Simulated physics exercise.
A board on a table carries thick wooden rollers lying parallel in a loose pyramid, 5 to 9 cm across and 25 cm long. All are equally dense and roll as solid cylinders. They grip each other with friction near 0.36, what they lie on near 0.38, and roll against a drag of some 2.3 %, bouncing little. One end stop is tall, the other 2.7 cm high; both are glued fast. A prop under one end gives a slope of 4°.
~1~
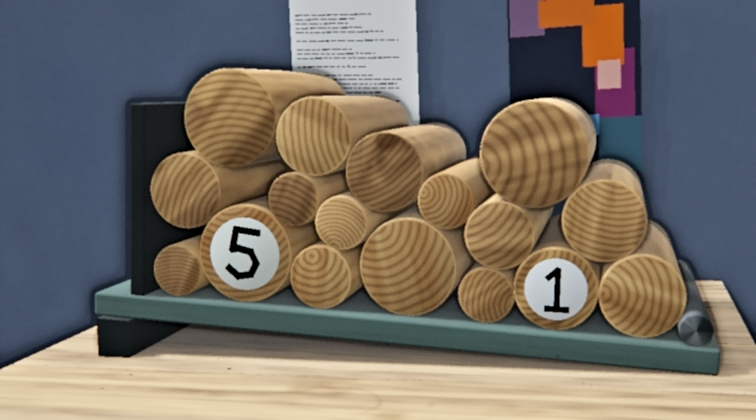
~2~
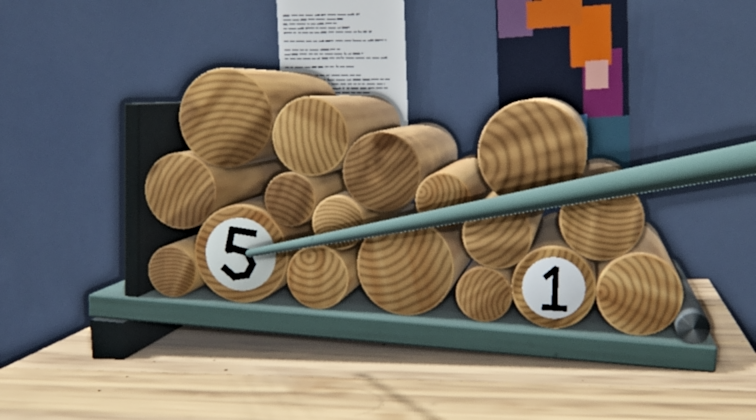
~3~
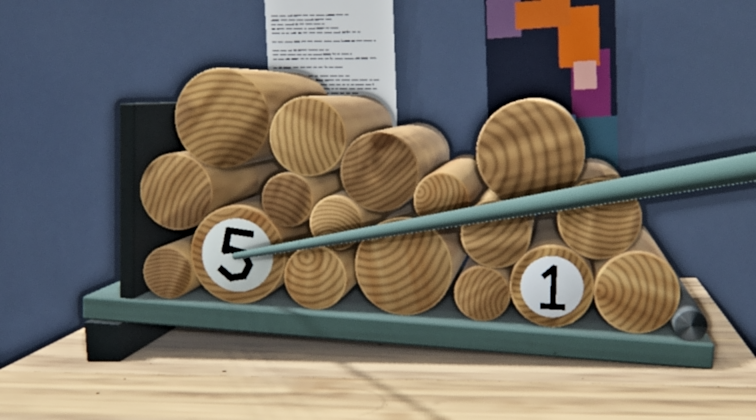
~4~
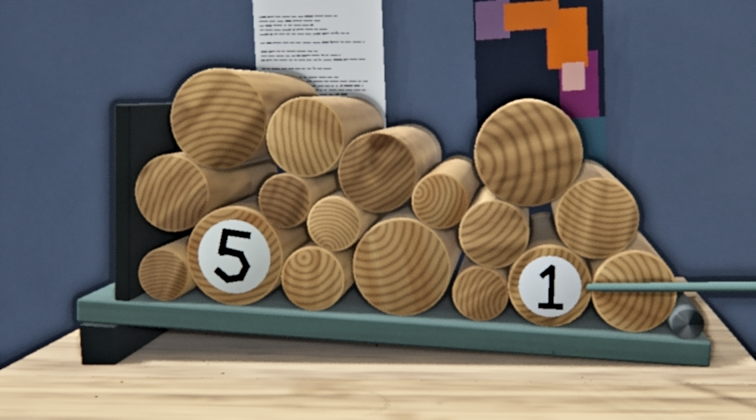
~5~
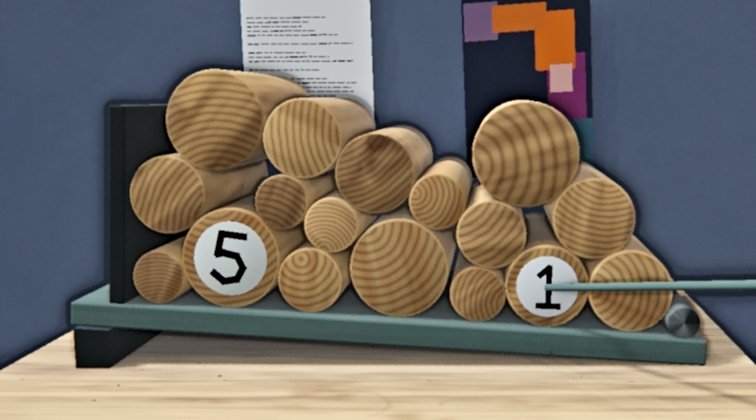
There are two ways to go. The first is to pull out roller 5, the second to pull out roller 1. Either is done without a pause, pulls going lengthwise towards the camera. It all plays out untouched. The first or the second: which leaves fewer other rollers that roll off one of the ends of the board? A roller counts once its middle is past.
The first.
First choice, 0.72 s in, 3 now displaced over 2 cm; not one off the ends of the board; the one last seen at (281, 203) 6 cm left and 6 cm down.
First choice, at rest by 1.1 s, 4 moved over 2 cm; not one off the ends of the board; the one last seen at (281, 203) 6 cm left and 7 cm down; top of the pile 25 cm high, from 27 cm.
Second choice, 0.81 s in, 11 now displaced over 2 cm; not one off the ends of the board; the one last seen at (594, 219) 5 cm right and 0.4 cm up.
Second choice, at rest by 1.7 s, 11 moved over 2 cm; 2 off the right end of the board; the one last seen at (594, 219) fallen off to the right; top of the pile 23 cm high, from 27 cm.
